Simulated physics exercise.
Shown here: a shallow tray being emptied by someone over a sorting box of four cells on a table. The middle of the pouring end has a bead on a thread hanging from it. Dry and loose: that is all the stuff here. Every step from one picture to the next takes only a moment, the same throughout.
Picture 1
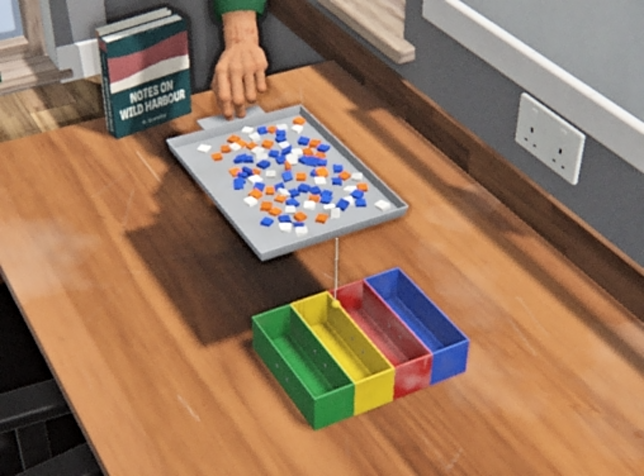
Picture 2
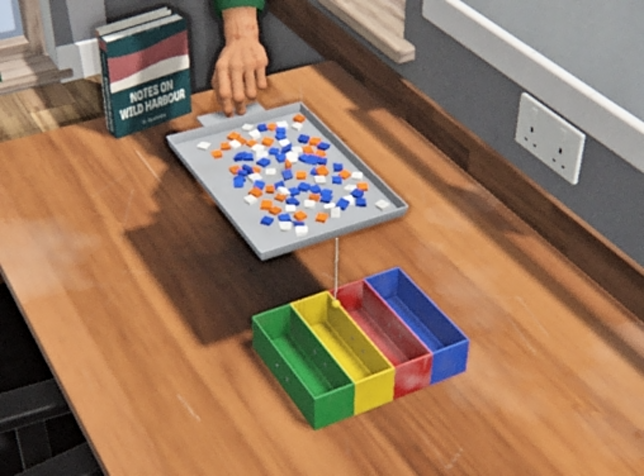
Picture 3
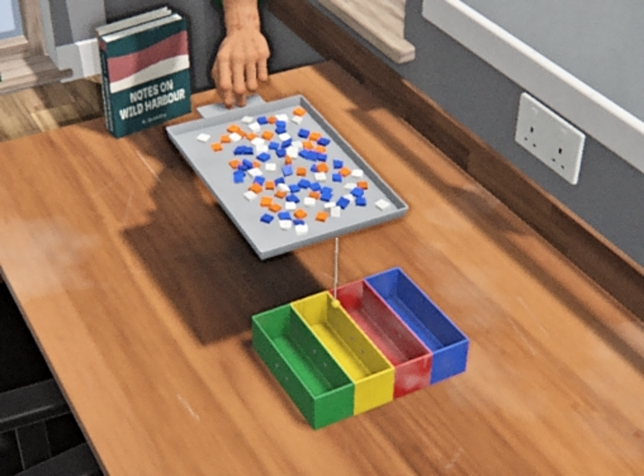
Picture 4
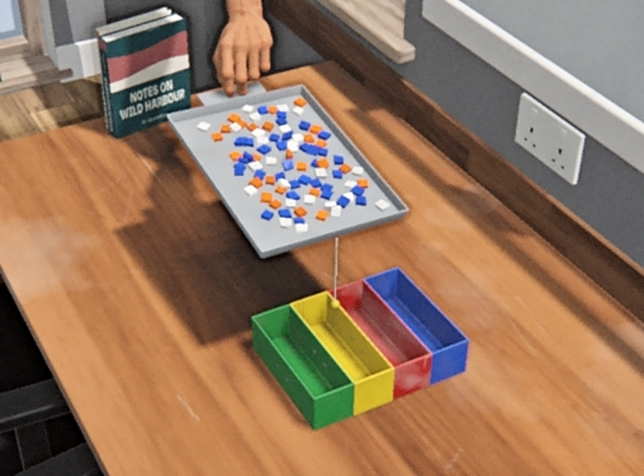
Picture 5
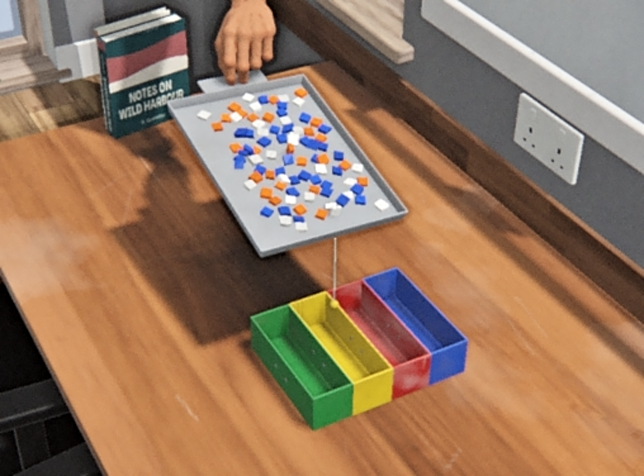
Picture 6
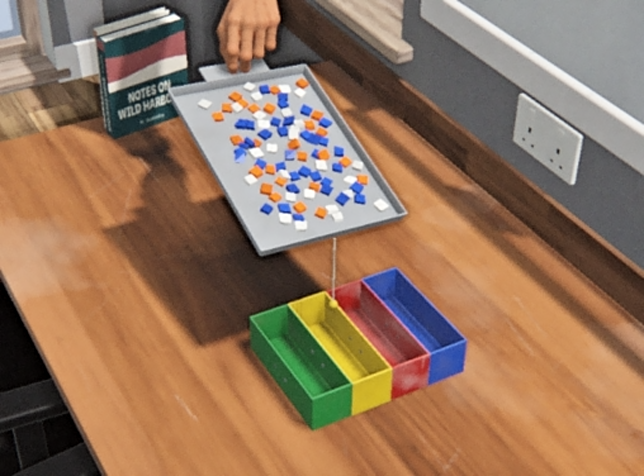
A hand gradually raising the far end of a grey tray of blue, orange and white tiles above a four-coloured sorting box.
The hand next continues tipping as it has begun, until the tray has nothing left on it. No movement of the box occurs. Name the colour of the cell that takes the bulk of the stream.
Blue.
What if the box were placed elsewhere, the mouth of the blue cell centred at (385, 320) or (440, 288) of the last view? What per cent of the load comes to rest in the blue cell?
40% for the first placement, 0% for the second.
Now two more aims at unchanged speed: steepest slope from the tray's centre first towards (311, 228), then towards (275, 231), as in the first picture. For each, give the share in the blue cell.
Shares: 0 %, then 0 %.
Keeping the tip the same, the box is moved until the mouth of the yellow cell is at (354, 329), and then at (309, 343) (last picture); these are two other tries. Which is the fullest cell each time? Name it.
First the red one, then the blue cell.
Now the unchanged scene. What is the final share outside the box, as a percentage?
About 0 per cent.
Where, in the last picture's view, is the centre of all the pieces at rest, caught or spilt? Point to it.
Roughly at pixel (397, 342).
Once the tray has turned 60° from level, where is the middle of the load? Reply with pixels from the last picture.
(355, 196).
Soon, tray tipped steeply; nearly all on the tray; a stray few falling or outside the box.
A while on, tray tipped right over; a small part on the tray; about a third in the blue cell; about a quarter in the red cell; a small part in the yellow cell; a stray few in the green cell; about a quarter falling or outside the box.
Towards the end, tray tipped past a quarter turn; about half in the blue cell; about a third in the red cell; a small part in the yellow cell; a stray few in the green cell; a small part falling or outside the box.
Finally, tray tipped past a quarter turn; about half in the blue cell; about a third in the red cell; a small part in the yellow cell; a stray few in the green cell; a small part outside the box.
